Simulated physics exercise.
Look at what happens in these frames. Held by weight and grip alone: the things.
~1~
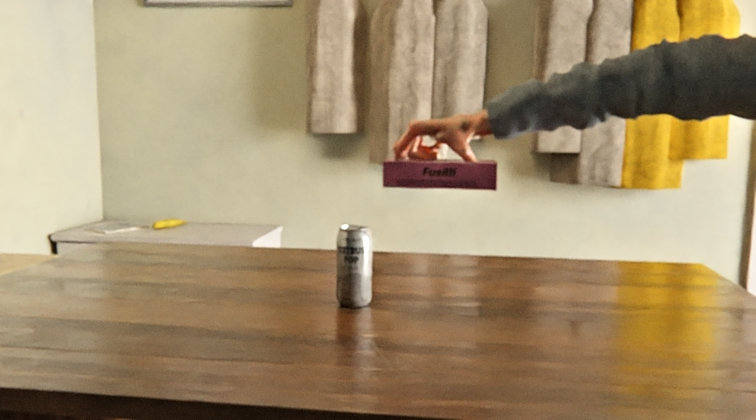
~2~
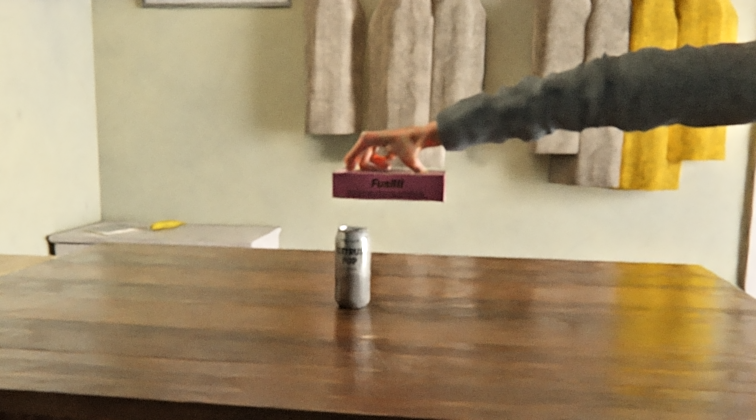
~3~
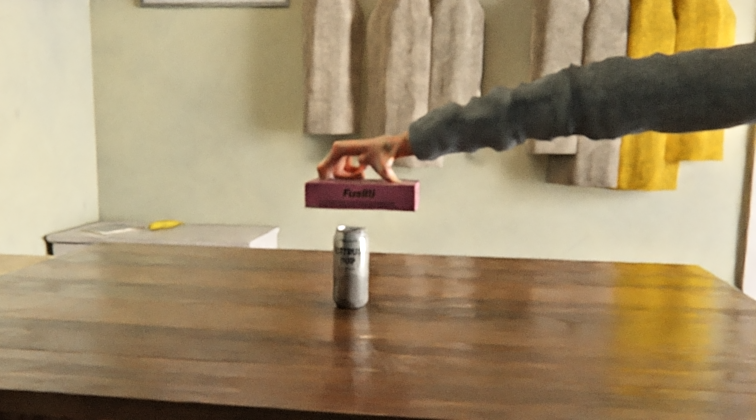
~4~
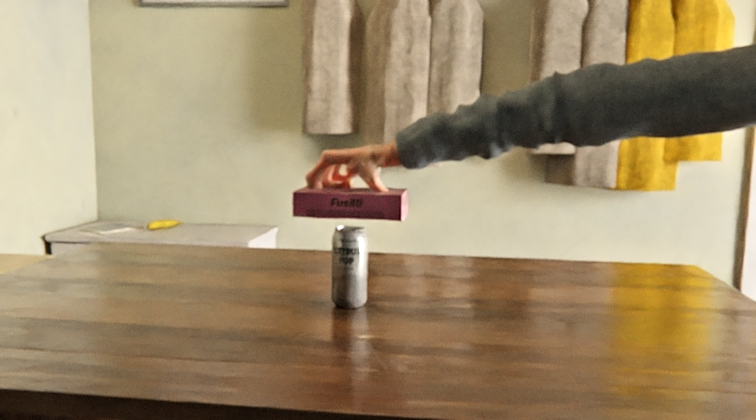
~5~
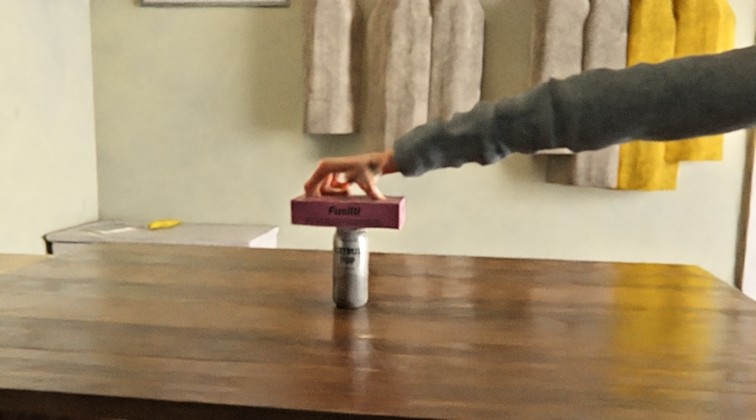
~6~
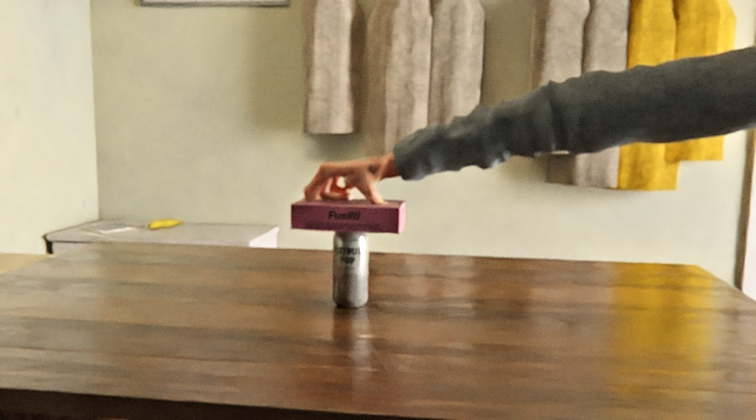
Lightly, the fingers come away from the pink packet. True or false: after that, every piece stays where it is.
True.
Then, 0.30 s on from there, no change.
Then, 0.70 s on from there, pink packet resting near (350, 215).
In the end, both unmoved. At the end, from the last picture's camera, pink packet near (350, 215). The pile keeps its balance.
